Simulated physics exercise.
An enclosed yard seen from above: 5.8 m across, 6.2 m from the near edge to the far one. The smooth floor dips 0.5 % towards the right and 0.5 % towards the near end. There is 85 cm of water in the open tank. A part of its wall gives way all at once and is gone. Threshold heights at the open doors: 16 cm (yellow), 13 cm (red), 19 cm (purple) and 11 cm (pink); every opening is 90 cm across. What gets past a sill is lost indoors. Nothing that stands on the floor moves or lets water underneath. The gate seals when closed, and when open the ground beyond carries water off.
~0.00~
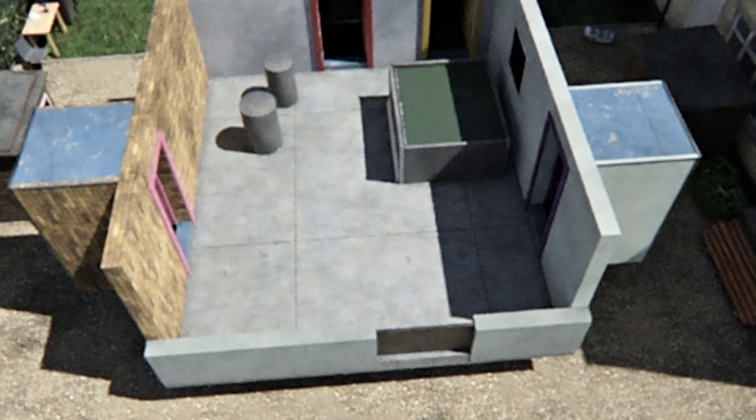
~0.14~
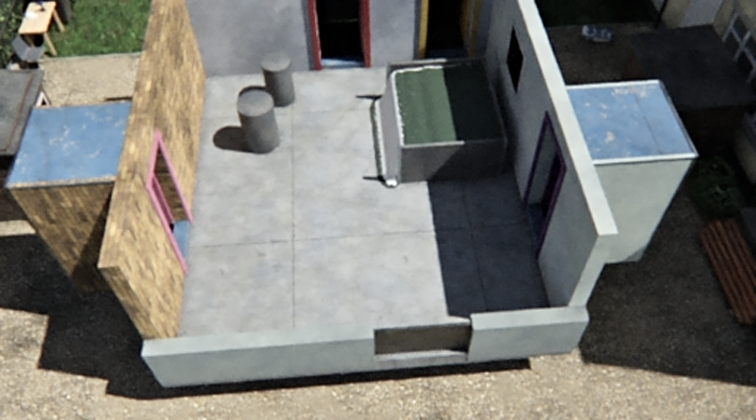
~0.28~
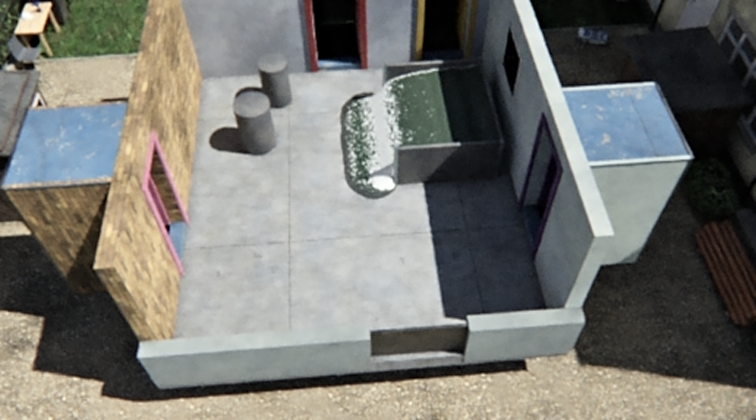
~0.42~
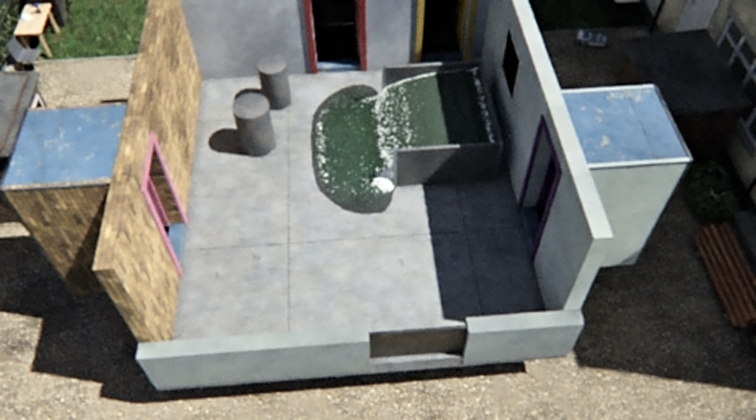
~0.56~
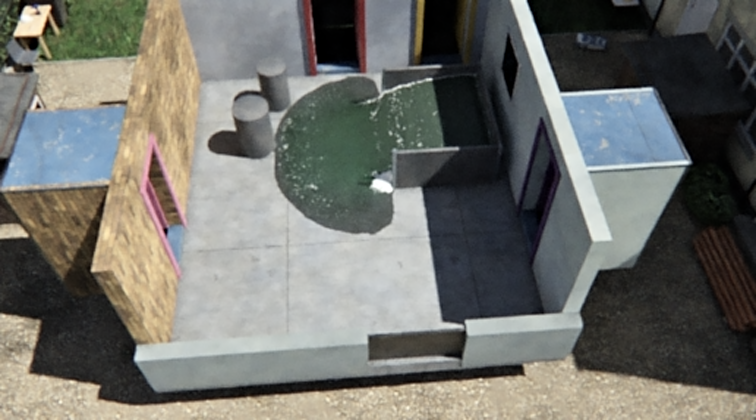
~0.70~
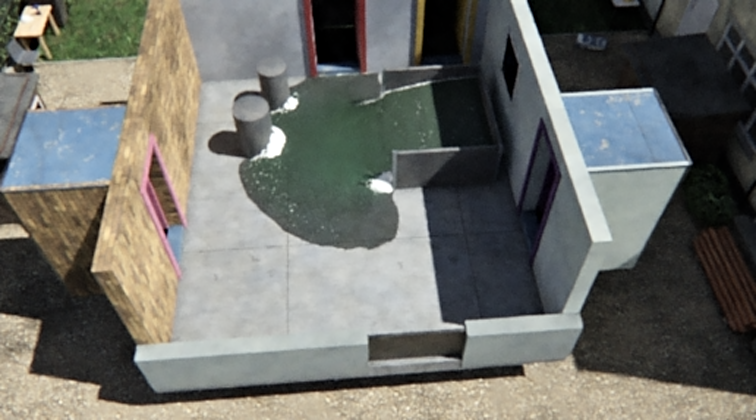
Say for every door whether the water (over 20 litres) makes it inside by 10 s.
The water let in: At the yellow door it does not reach the limit; at the red door it keeps below the limit; at the purple door it stays under the limit; at the pink door it exceeds the limit.
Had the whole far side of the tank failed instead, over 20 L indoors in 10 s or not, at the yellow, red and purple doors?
Then: Yellow above, red over, purple under.
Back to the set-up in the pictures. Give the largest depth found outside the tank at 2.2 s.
Up to some 42 cm.
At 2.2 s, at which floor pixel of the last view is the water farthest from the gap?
At about (169, 366).
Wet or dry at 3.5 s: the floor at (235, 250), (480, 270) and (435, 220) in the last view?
In turn: Wet, not reached, not reached.
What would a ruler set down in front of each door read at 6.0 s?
In cm: Yellow 9, red 8, purple 14, pink 13.
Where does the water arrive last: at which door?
The purple one.
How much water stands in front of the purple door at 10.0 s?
Some 14.0 cm.
After 1.4 s water covers 50 % of the floor and is deepest (48 cm) near (281, 146); yellow door not reached, red door 11 cm at the sill, 0 L in, purple door not reached, pink door 17 cm at the sill, 0 L in.
After 2.2 s water covers 60 % of the floor and is deepest (42 cm) near (207, 116); yellow door not reached, red door 9 cm at the sill, 1 L in, purple door not reached, pink door 27 cm at the sill, 42 L in.
After 3.5 s water covers 65 % of the floor and is deepest (34 cm) near (169, 366); yellow door not reached, red door 12 cm at the sill, 3 L in, purple door not reached, pink door 19 cm at the sill, 116 L in.
After 6.0 s water covers 95 % of the floor and is deepest (24 cm) near (529, 340); yellow door 9 cm at the sill, 0 L in, red door 8 cm at the sill, 6 L in, purple door 14 cm at the sill, 0 L in, pink door 13 cm at the sill, 136 L in.
After 10.0 s water covers 95 % of the floor and is deepest (20 cm) near (504, 192); yellow door 11 cm at the sill, 0 L in, red door 7 cm at the sill, 6 L in, purple door 14 cm at the sill, 0 L in, pink door 5 cm at the sill, 142 L in.
